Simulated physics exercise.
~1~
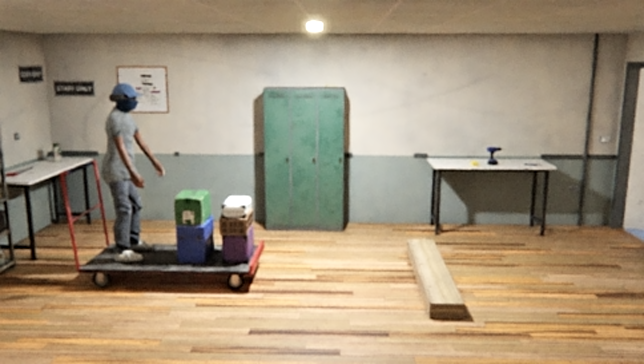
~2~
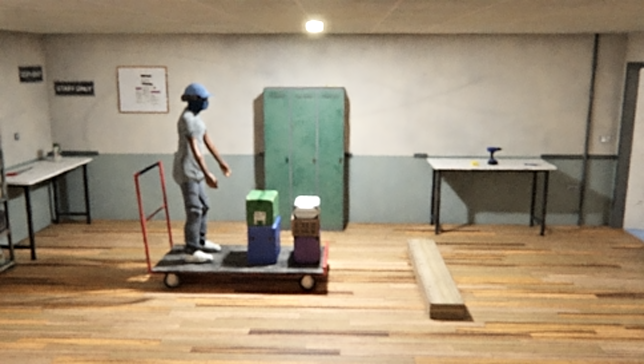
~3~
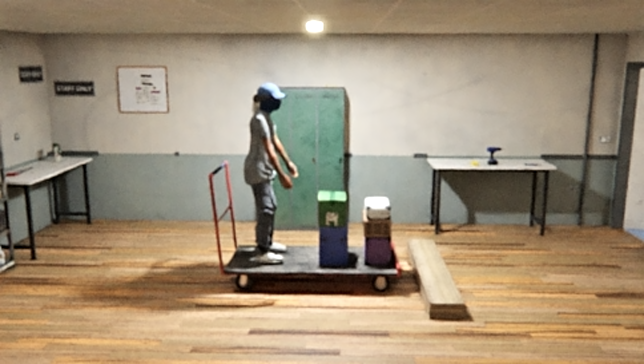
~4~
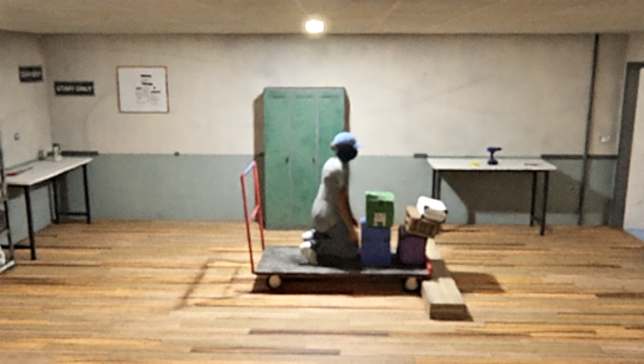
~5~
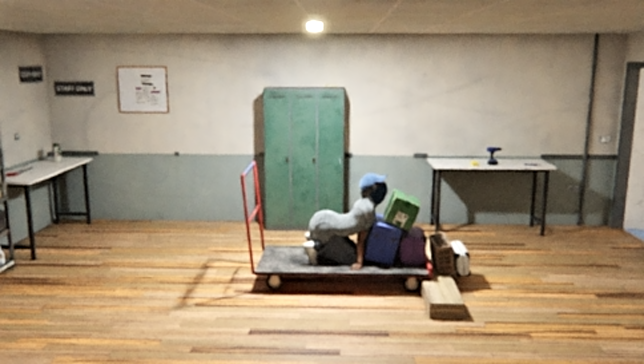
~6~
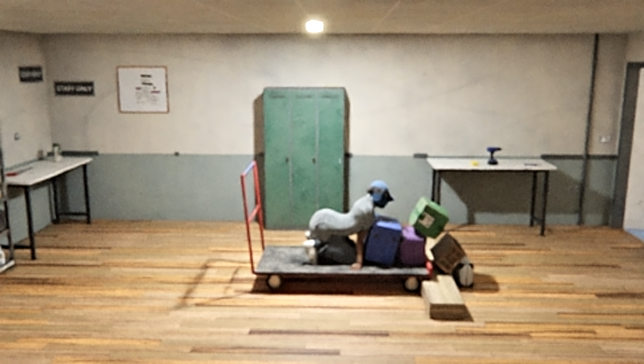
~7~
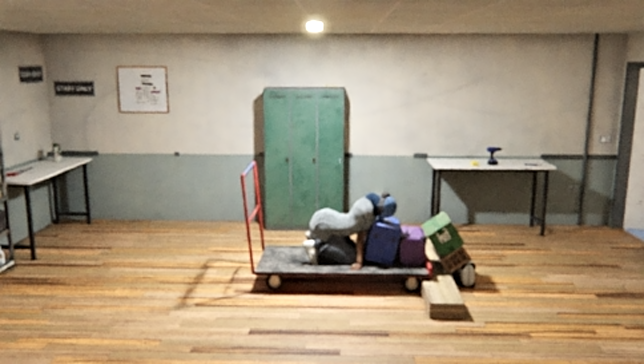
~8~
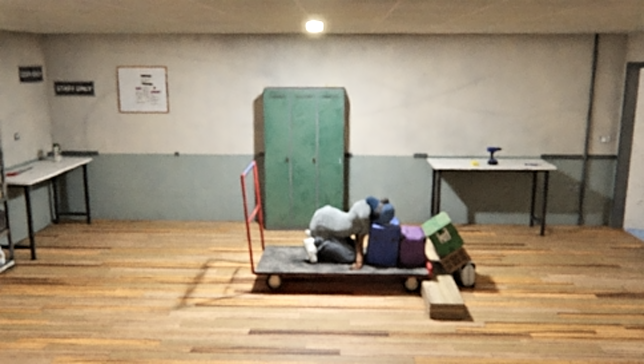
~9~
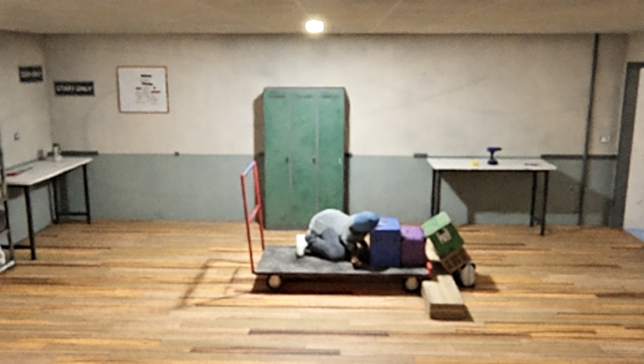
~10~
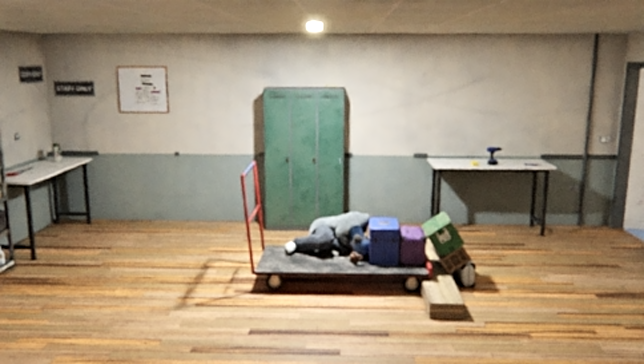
A plain room with a wooden floor, a green locker against the back wall and a table on either side is seen from a fixed, level view. A figure in a blue cap stands on a flat trolley with a red handle, behind stacked boxes and cases, as it rolls right towards a beam. The trolley stops against the beam, and the figure drops to its knees and slumps forward against the load. The white case and brown crate topple over the front, and the green box tumbles after them. The blue and purple pieces stay aboard, where the figure finally lies crumpled.
